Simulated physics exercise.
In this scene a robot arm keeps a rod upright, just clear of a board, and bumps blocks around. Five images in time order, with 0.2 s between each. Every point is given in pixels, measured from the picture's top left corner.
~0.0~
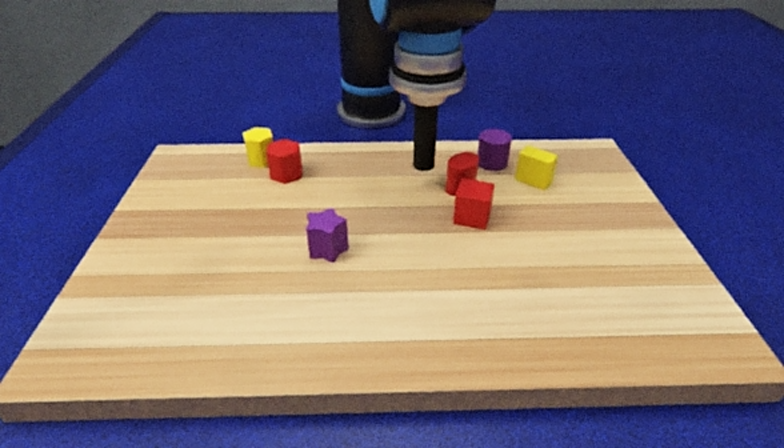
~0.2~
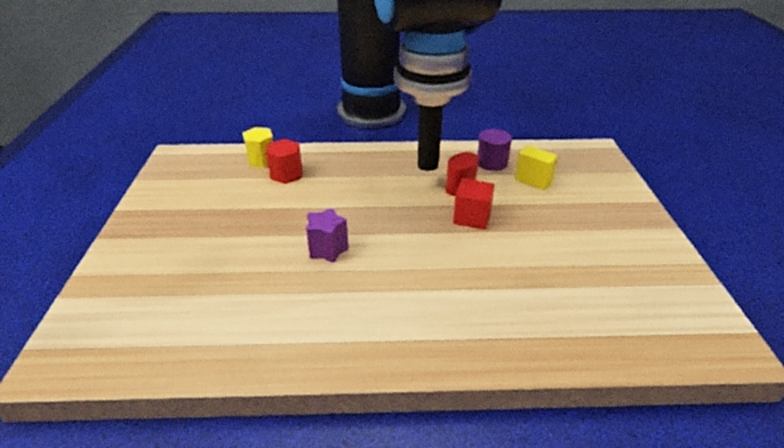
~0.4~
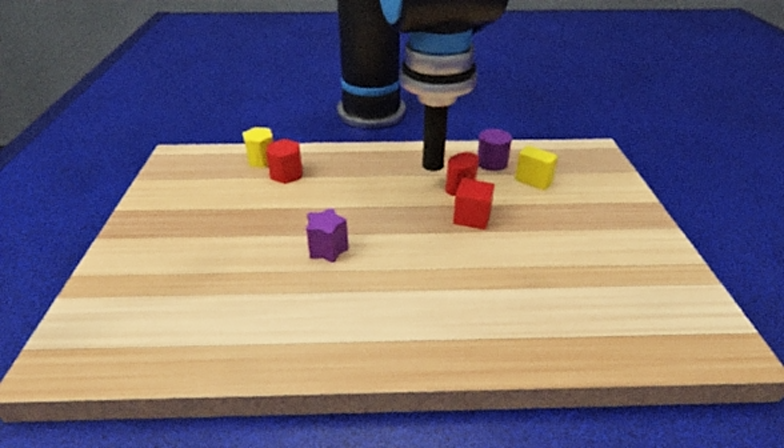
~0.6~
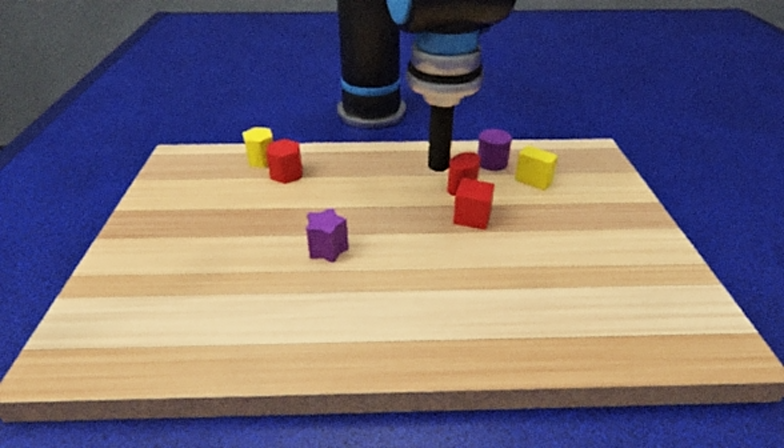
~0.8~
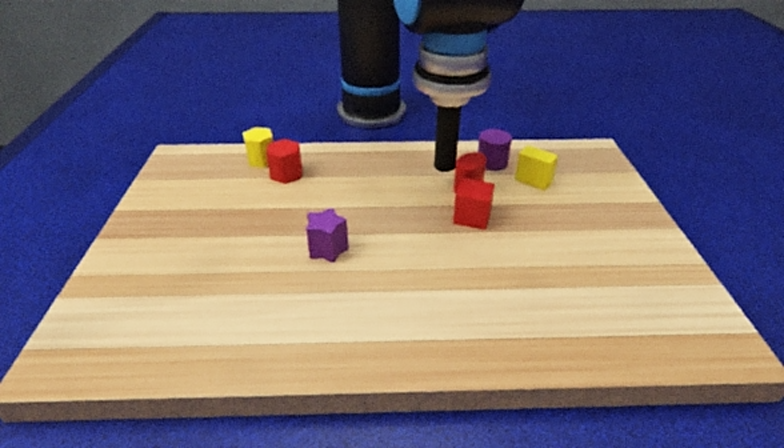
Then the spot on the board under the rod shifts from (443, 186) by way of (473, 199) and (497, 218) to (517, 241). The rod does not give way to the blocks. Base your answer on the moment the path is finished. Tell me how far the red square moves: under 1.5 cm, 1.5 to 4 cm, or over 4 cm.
The block shifts between 1.5 and 4 cm.
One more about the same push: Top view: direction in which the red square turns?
The turn is clockwise.
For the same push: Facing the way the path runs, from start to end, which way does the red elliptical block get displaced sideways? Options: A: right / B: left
My pick is B.
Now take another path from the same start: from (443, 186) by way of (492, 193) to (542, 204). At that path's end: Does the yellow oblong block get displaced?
In short: Yes.
What follows on the original path. One third of the way, rod at (476, 180); red elliptical block at (496, 164), turned 70° anticlockwise.
Two thirds of the way, rod at (501, 198); red elliptical block at (496, 164), turned 75° anticlockwise; red square at (479, 199), turned 50° clockwise.
At the end, rod at (521, 220); red elliptical block at (496, 164), turned 75° anticlockwise; red square at (479, 199), turned 50° clockwise; purple disc not moved.
